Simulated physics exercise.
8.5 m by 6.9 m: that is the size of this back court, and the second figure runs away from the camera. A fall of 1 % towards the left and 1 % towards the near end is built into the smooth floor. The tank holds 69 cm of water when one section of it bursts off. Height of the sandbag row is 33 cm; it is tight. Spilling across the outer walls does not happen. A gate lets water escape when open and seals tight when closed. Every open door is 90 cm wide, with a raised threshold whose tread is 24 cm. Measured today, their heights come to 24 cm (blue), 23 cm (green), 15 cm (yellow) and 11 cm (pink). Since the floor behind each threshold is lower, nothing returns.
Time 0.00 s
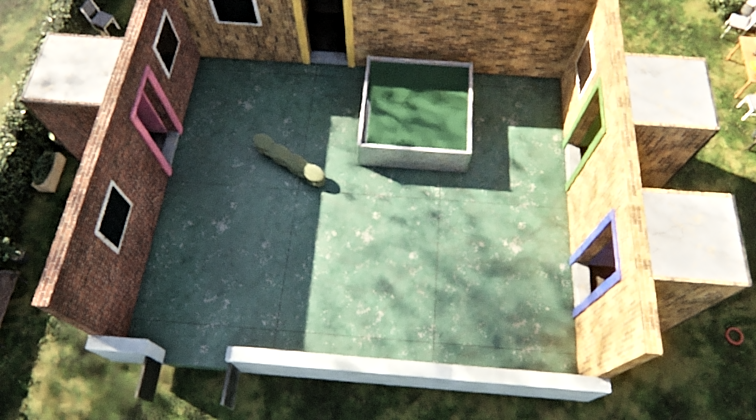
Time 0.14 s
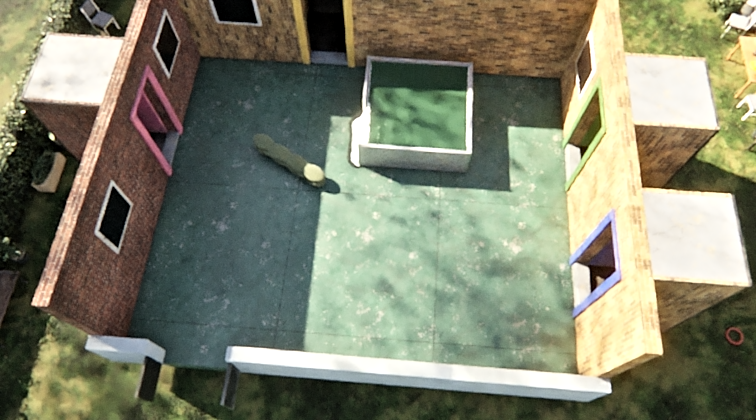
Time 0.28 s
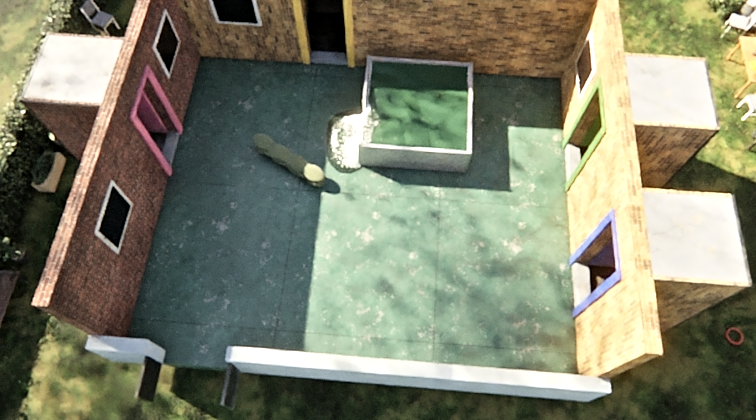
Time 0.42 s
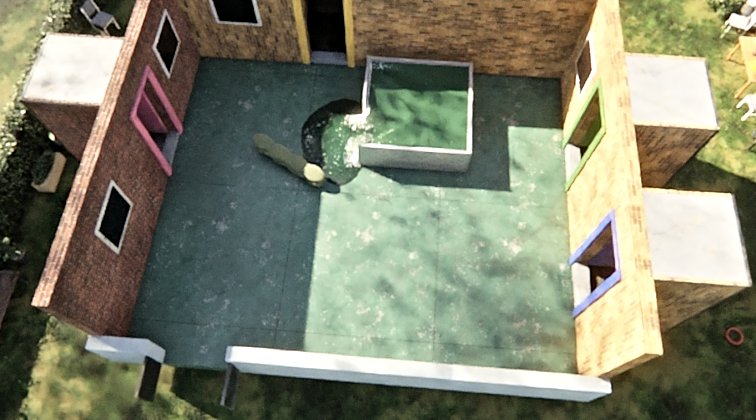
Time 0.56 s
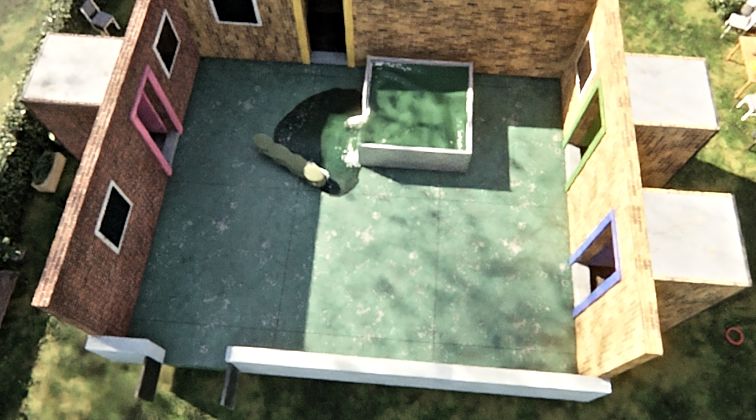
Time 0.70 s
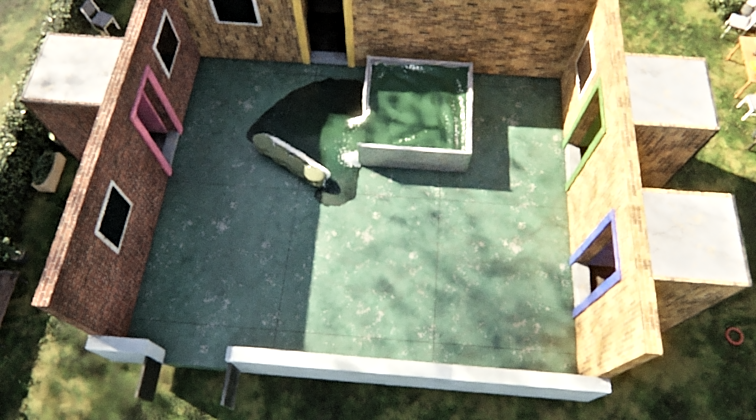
Water bursting from the left side of a raised tank and spreading across a green courtyard floor, reaching a low sandbag row.
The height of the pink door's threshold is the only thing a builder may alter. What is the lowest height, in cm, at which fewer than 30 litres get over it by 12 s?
11.5 cm.
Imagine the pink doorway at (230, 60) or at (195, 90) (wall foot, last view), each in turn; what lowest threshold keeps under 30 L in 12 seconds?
You'd want about 31 cm there first, then about 30 cm.
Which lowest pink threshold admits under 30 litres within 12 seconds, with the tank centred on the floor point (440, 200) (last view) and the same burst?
New minimum height: Approx. 12.5 cm.
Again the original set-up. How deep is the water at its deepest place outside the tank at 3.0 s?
About 39 cm.
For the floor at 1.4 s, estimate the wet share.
Some 20 per cent is wet.
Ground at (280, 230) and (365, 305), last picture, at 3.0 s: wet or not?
Taking them in turn, they come out submerged and submerged.
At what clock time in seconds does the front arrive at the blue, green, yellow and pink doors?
Blue not in the 12 s, green 9.5 s, yellow 1.1 s, pink 1.6 s.
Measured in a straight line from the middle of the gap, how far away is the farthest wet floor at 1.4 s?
Near 4.2 m, more or less.
After 1.4 s water covers 20 % of the floor, deepest (46 cm) near (306, 165); it has not reached the pink door.
After 3.0 s water covers 35 % of the floor, deepest (39 cm) near (205, 70); 13 cm at the pink door, 2 litres in over its 11 cm threshold.
After 12.0 s water covers 75 % of the floor, deepest (12 cm) near (125, 346); 8 cm at the pink door, 31 litres in over its 11 cm threshold.
At the pink door as built, the water arrived by 1.6 s and peaked near 16 cm at 3.6 s.
With a threshold of 10 cm, 44 litres would have come in within the 12 s; with 14 cm, 8 litres. So under 30 litres takes about 11.5 cm.
